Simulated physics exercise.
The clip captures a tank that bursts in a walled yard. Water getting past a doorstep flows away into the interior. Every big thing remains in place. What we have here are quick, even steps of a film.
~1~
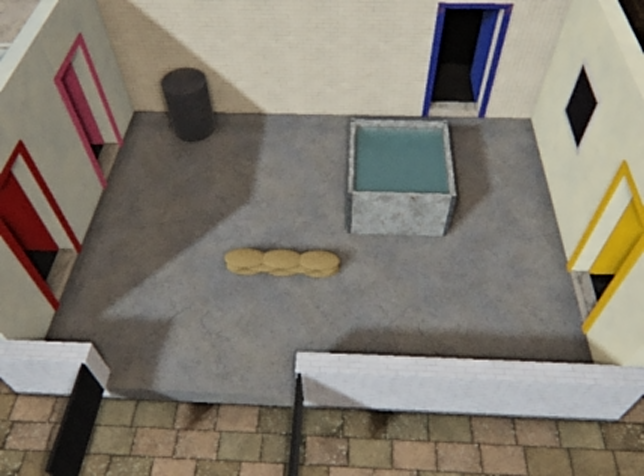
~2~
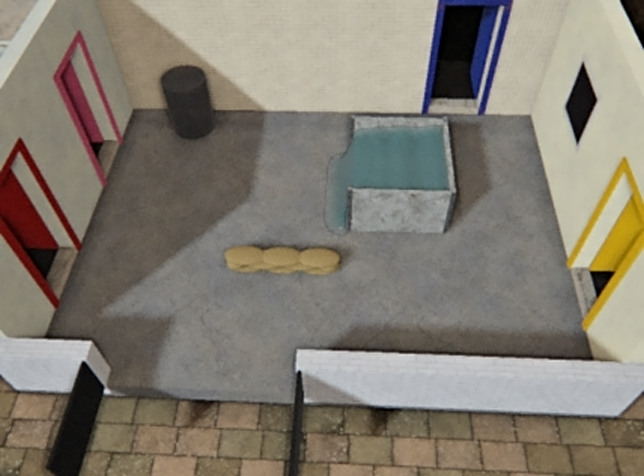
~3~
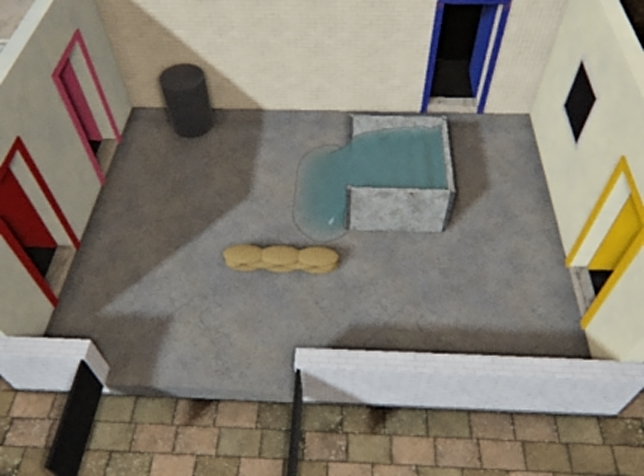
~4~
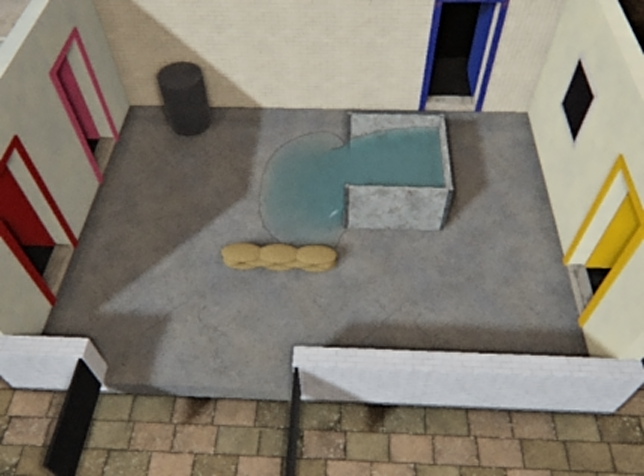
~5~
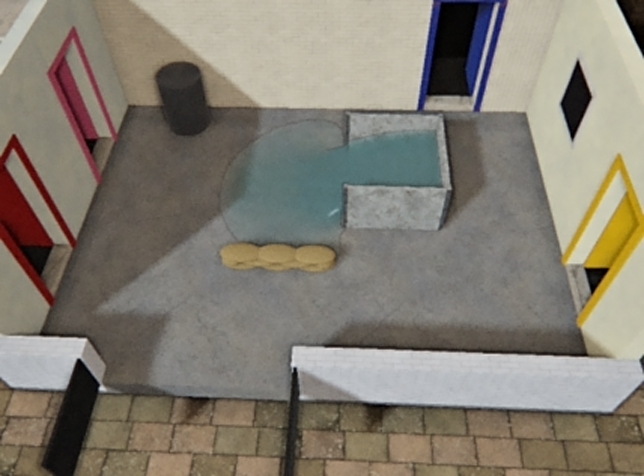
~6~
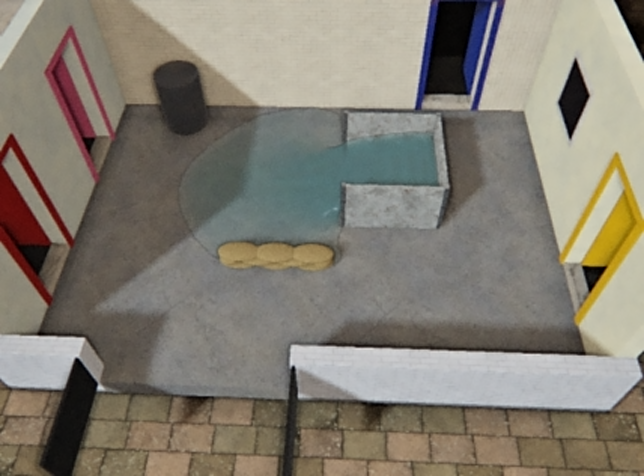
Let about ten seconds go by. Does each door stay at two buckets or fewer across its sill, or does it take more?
As I see it, blue door: Not over the line on that one; pink door: Over the line on that one; red door: Over the line on that one; yellow door: Not over the line on that one.
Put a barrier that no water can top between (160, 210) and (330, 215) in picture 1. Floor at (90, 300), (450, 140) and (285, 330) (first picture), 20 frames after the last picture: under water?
Taking the points in the order given, they are inundated, high and dry and high and dry.
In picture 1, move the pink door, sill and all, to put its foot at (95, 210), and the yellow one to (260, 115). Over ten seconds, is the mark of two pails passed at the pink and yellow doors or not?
What happens next: The pink one overflows, and the yellow one overflows.
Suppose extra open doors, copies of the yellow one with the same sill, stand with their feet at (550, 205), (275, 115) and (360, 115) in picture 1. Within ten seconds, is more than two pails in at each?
Result, in listed order - doesn't reach the limit, gets past the limit, doesn't reach the limit.
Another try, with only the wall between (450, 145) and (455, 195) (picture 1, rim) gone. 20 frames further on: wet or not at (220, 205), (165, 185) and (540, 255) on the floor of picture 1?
The first point is spared, the second spared, the third soaked.
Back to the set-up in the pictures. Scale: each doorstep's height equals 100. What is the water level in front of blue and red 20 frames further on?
In turn 0 and 110 per cent.
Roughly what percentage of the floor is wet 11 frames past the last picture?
I'd put it at roughly 40 per cent.
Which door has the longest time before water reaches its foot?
Answer - the door marked yellow.
A moment on, water covers 35 % of the floor; the blue door not reached, the pink door under two buckets in, the red door wet at the sill, nothing in, the yellow door not reached.
Next, water covers 40 % of the floor; the blue door not reached, the pink door far over two buckets in, the red door over two buckets in, the yellow door not reached.
Then, water covers 45 % of the floor; the blue door not reached, the pink door far over two buckets in, the red door over two buckets in, the yellow door not reached.
Later, water covers 65 % of the floor; the blue door wet at the sill, nothing in, the pink door far over two buckets in, the red door over two buckets in, the yellow door not reached.
In the end, water covers 90 % of the floor; the blue door wet at the sill, nothing in, the pink door far over two buckets in, the red door over two buckets in, the yellow door wet at the sill, nothing in.
